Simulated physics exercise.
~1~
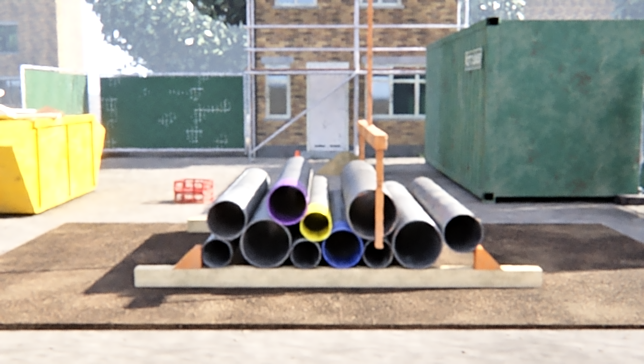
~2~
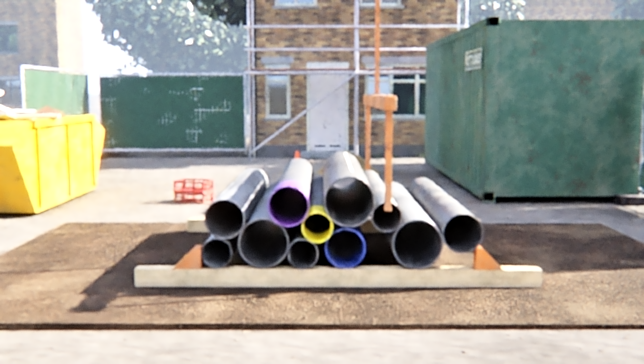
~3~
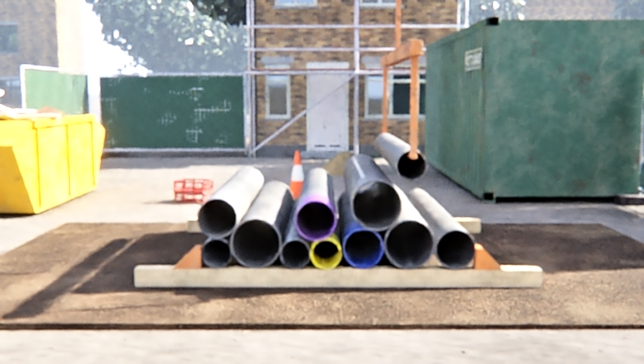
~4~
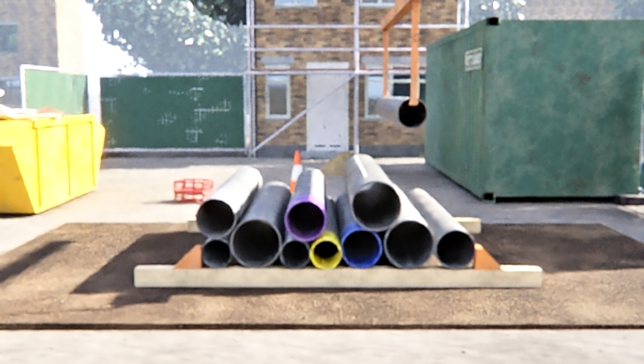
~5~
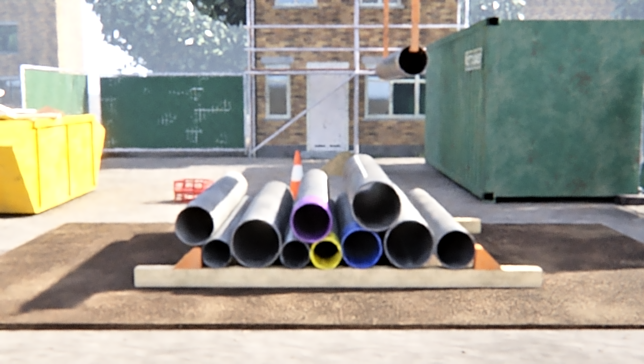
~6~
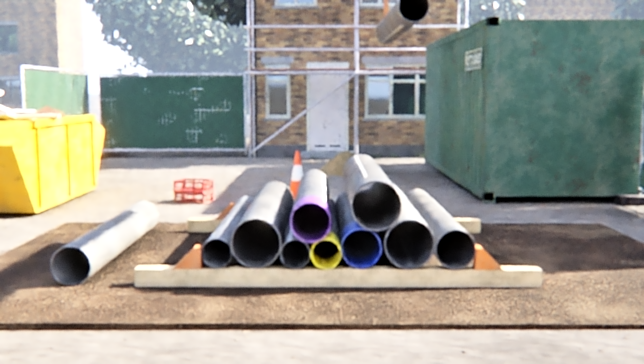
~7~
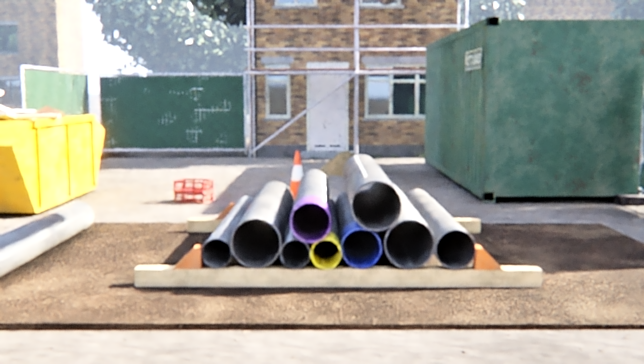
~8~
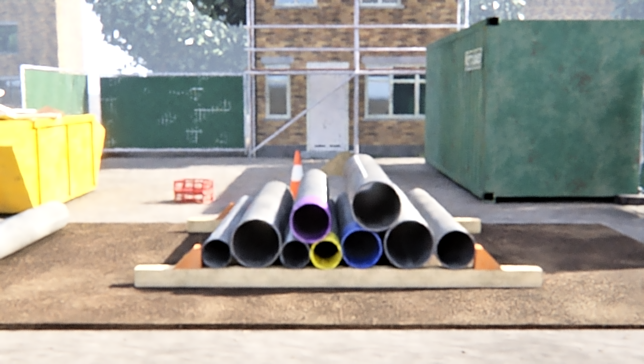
The clip shows a crane lifting a grey pipe out of a stack on timber bearers and up out of view, while the purple, yellow and blue pipes shift and settle rightward. Another grey pipe rolls off the left side and comes to rest near the yellow skip.
